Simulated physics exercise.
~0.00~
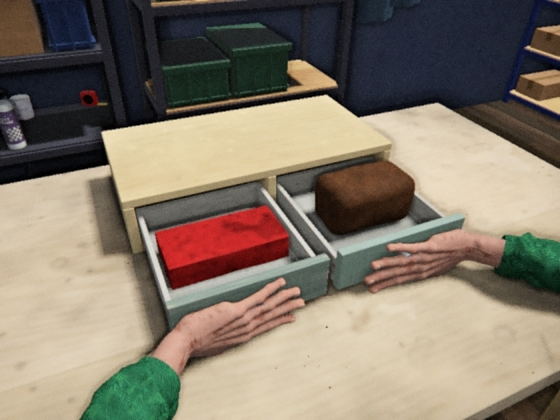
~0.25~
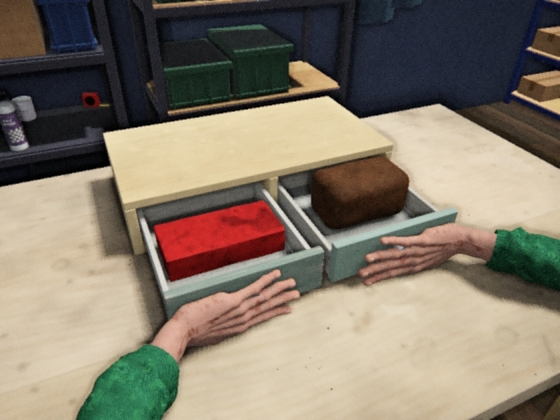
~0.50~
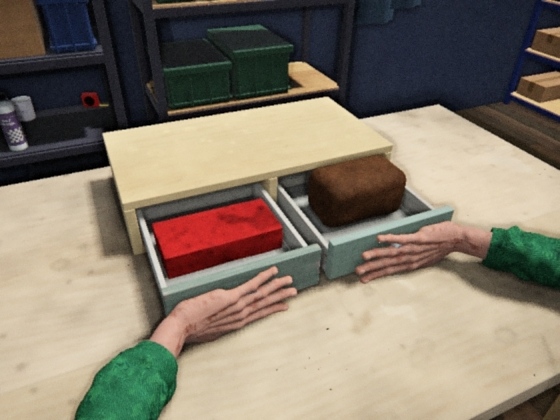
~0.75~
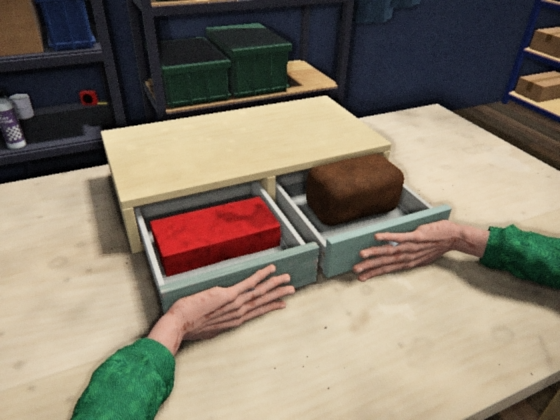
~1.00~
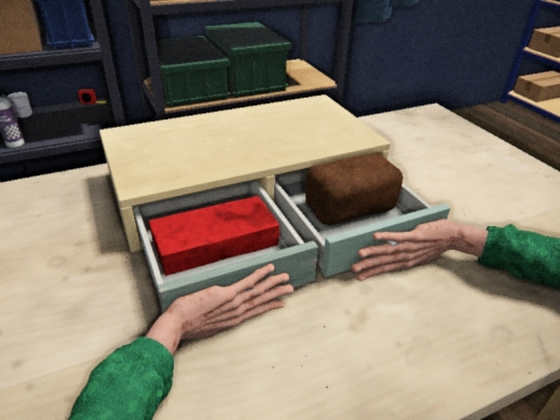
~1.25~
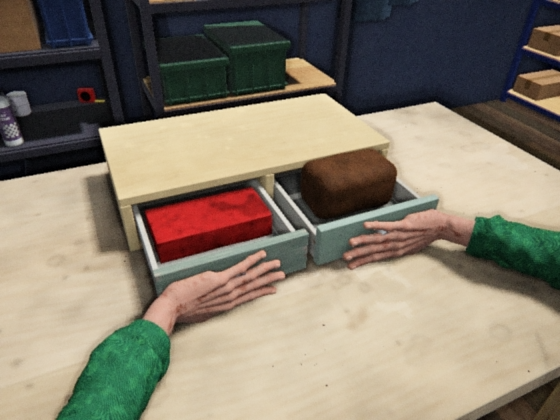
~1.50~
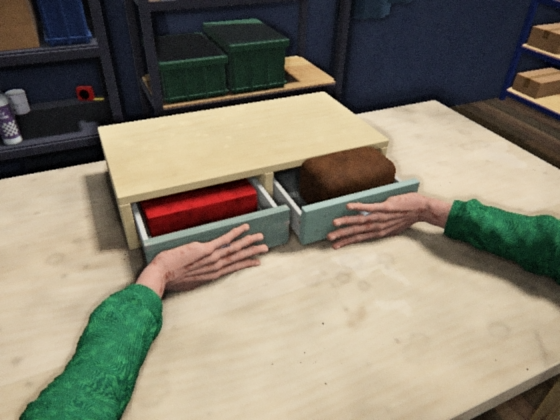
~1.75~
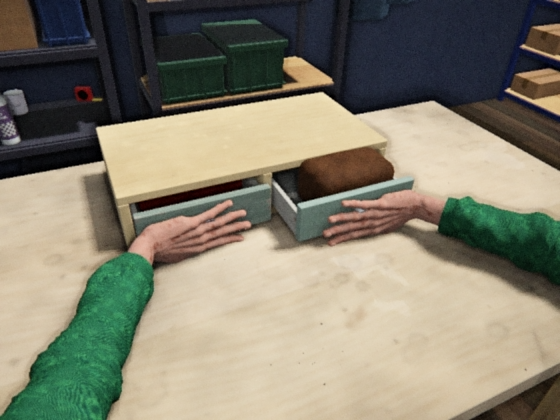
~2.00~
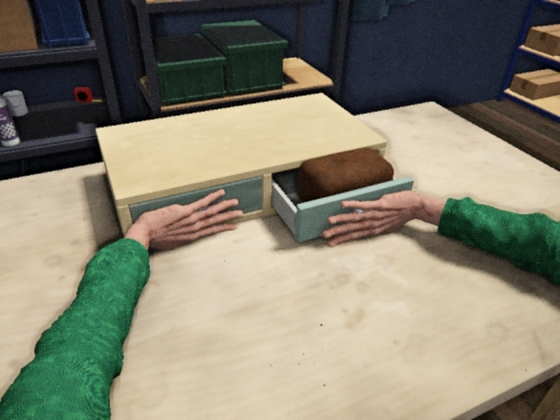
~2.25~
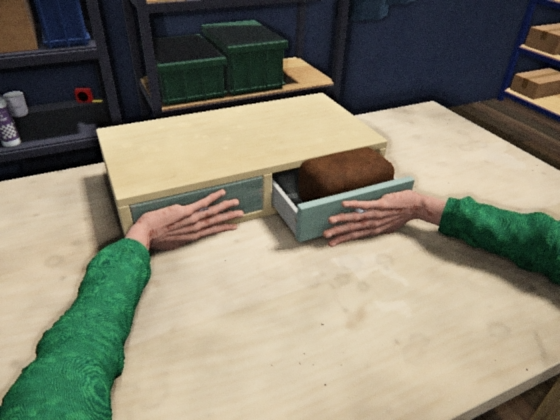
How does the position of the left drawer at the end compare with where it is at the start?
At the start the left drawer sticks out of the chest toward the viewer with the red brick showing, and by the end it has moved back and sits shut, flush with the front of the chest.
